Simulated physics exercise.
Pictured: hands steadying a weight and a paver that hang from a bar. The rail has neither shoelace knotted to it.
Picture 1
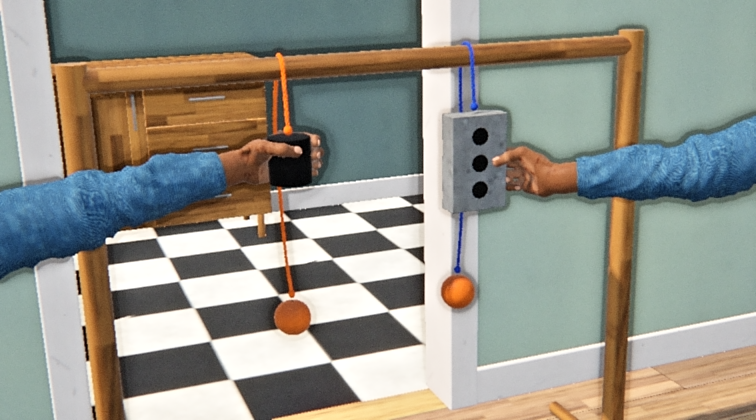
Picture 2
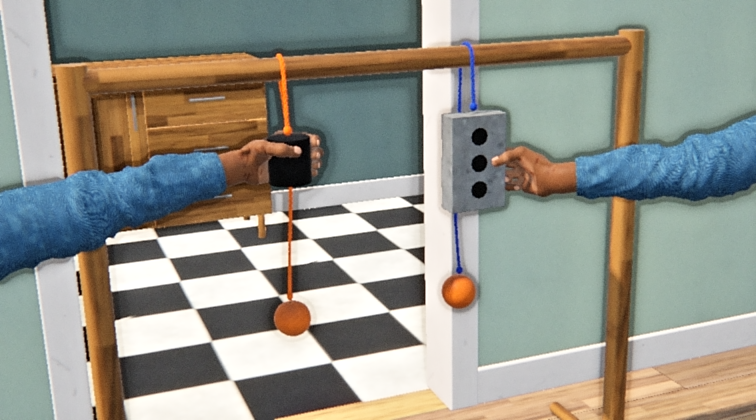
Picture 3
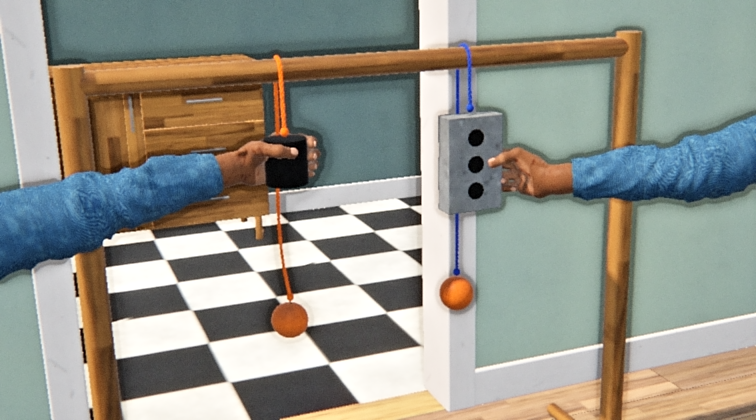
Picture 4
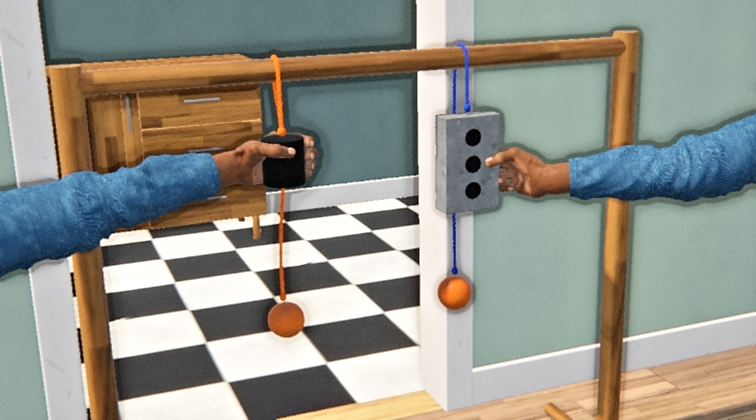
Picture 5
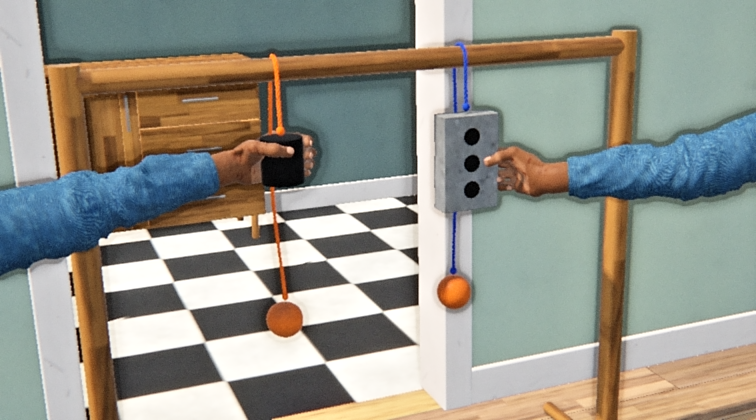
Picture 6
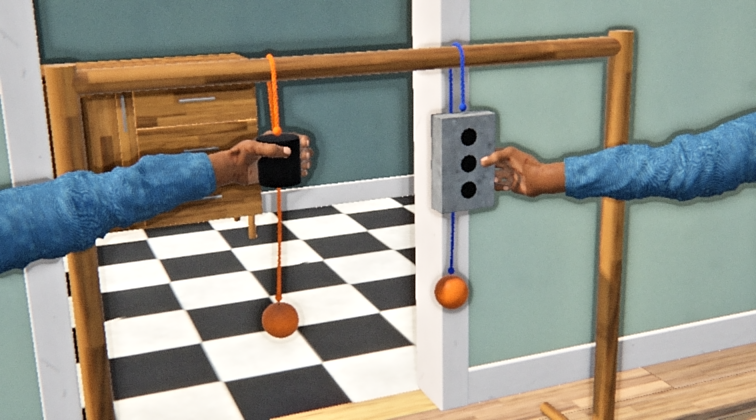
In a room beside a checkered floor, two blue-sleeved arms hold a black object and a gray block with three dark holes, each on a cord looped over a wooden rail with an orange ball below; everything stays nearly still.
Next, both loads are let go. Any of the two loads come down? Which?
The weight: Yes, it comes down. The paver: Yes, it comes down.
Then, 0.50 s past the final frame, weight dropping near (287, 327); paver dropping near (462, 336).
Then, 0.84 s past the final frame, weight on the floor; paver on the floor.
When it is over, weight on the floor; paver on the floor. The weight runs down to the floor and the paver drops.
